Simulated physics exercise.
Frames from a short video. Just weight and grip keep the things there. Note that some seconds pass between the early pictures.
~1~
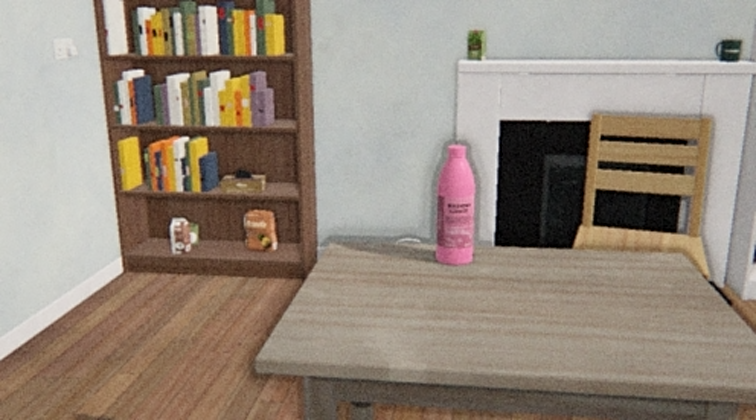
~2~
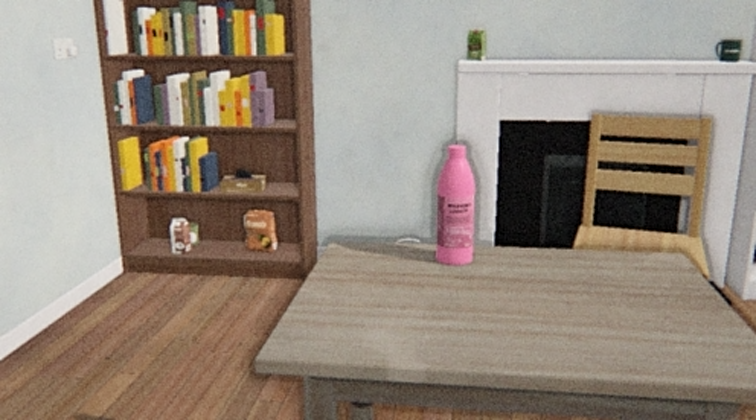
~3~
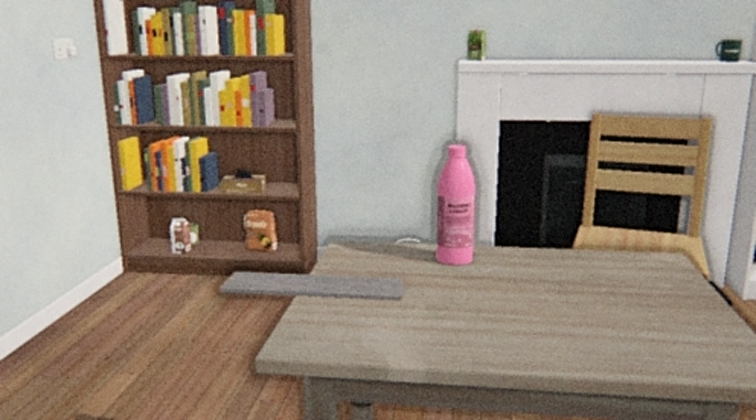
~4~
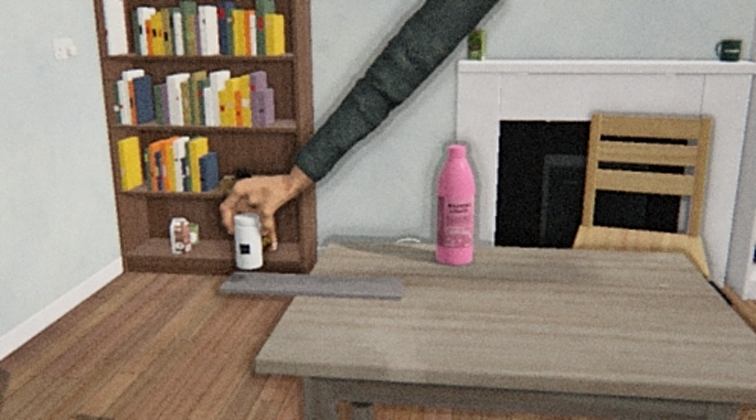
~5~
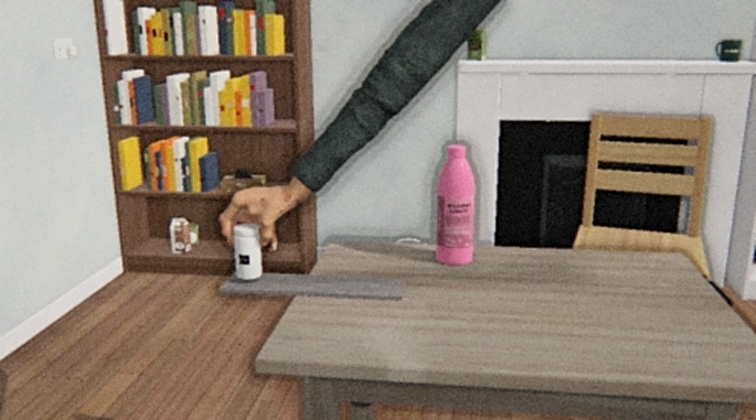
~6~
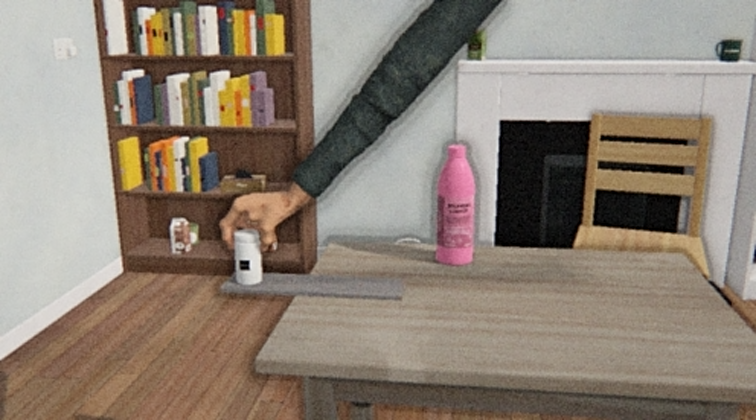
A grey plank appears at the table's left edge, and a hand lowers a white shaker onto it.
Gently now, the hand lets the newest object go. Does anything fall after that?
Odds are it will overbalance.
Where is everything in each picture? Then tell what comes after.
In the first picture, the last thing is not in view yet.
In the second picture, the last thing is not in view yet.
In the third picture, the last thing is not in view yet; grey plank (314, 285).
The fourth picture shows still above its spot; white shaker (249, 241); grey plank (314, 285).
The fifth picture shows still above its spot; white shaker (248, 251); grey plank (314, 285).
The sixth picture shows set down, still held; white shaker (248, 257); grey plank (314, 285).
Then, 0.50 s on from there, white shaker and grey plank now down on the floor or falling.
Then, 0.70 s on from there, things are still on the move.
In the end, down on the floor or falling, white shaker and grey plank; pink bottle unmoved. The plank comes down.
